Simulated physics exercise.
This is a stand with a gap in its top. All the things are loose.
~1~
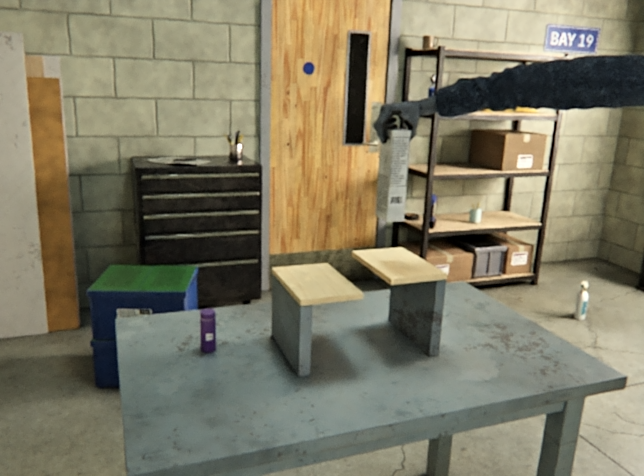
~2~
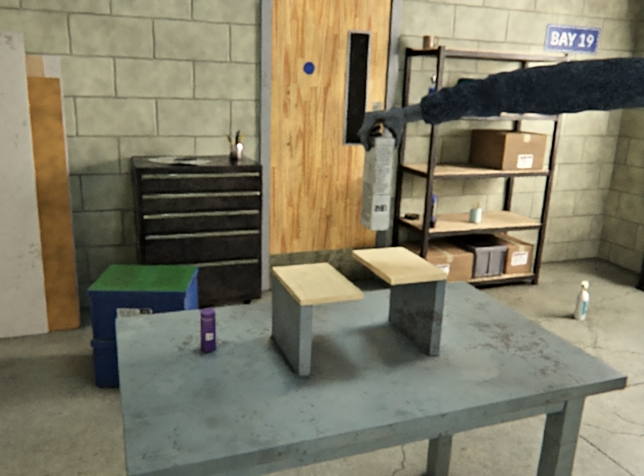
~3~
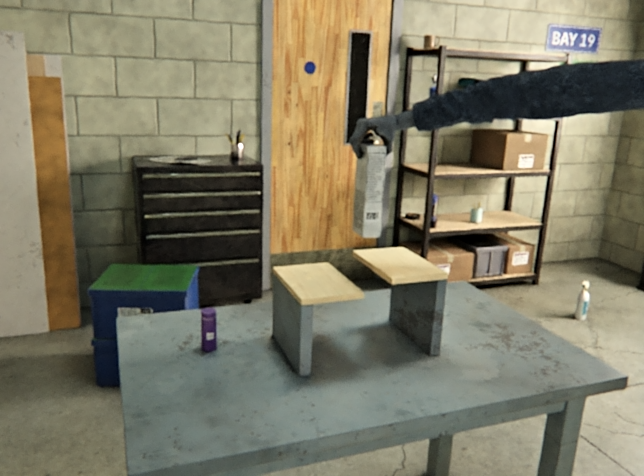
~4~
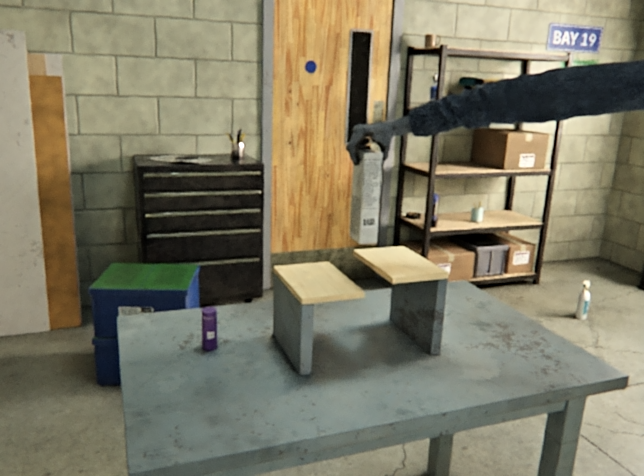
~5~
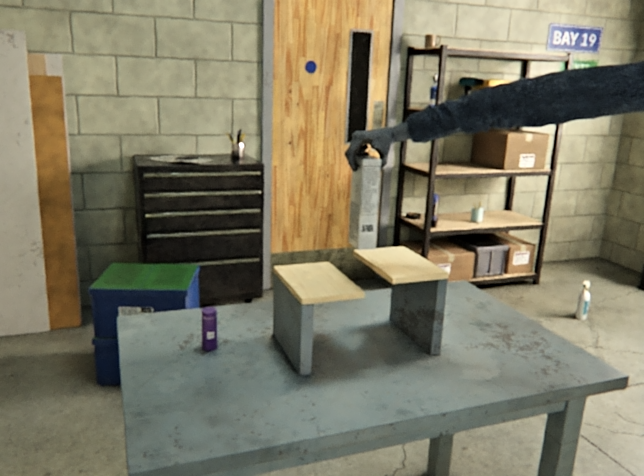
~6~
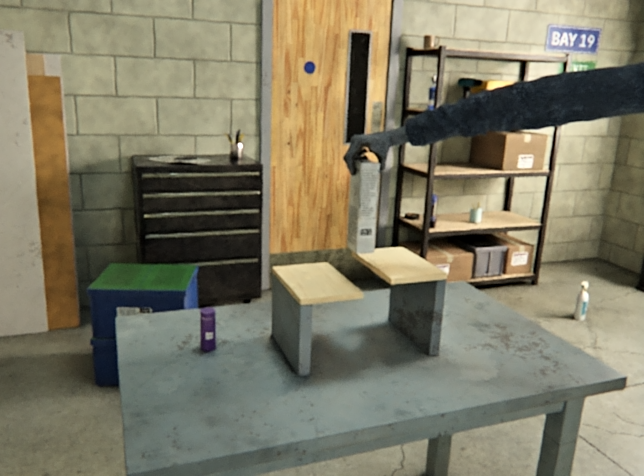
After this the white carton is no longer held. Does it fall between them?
Here the carton drops through.
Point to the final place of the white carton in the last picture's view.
At about (357, 305).
Then, 0.20 s past the last view, white carton displaced about its own width near (361, 225).
Then, 0.30 s past the last view, white carton displaced well along near (358, 280).
Then, 0.40 s past the last view, white carton displaced well along near (357, 305).
Finally, moved from the start, white carton; purple shaker still in place. Final places as the last picture's camera would see them, white carton near (357, 305). The carton goes down the gap.
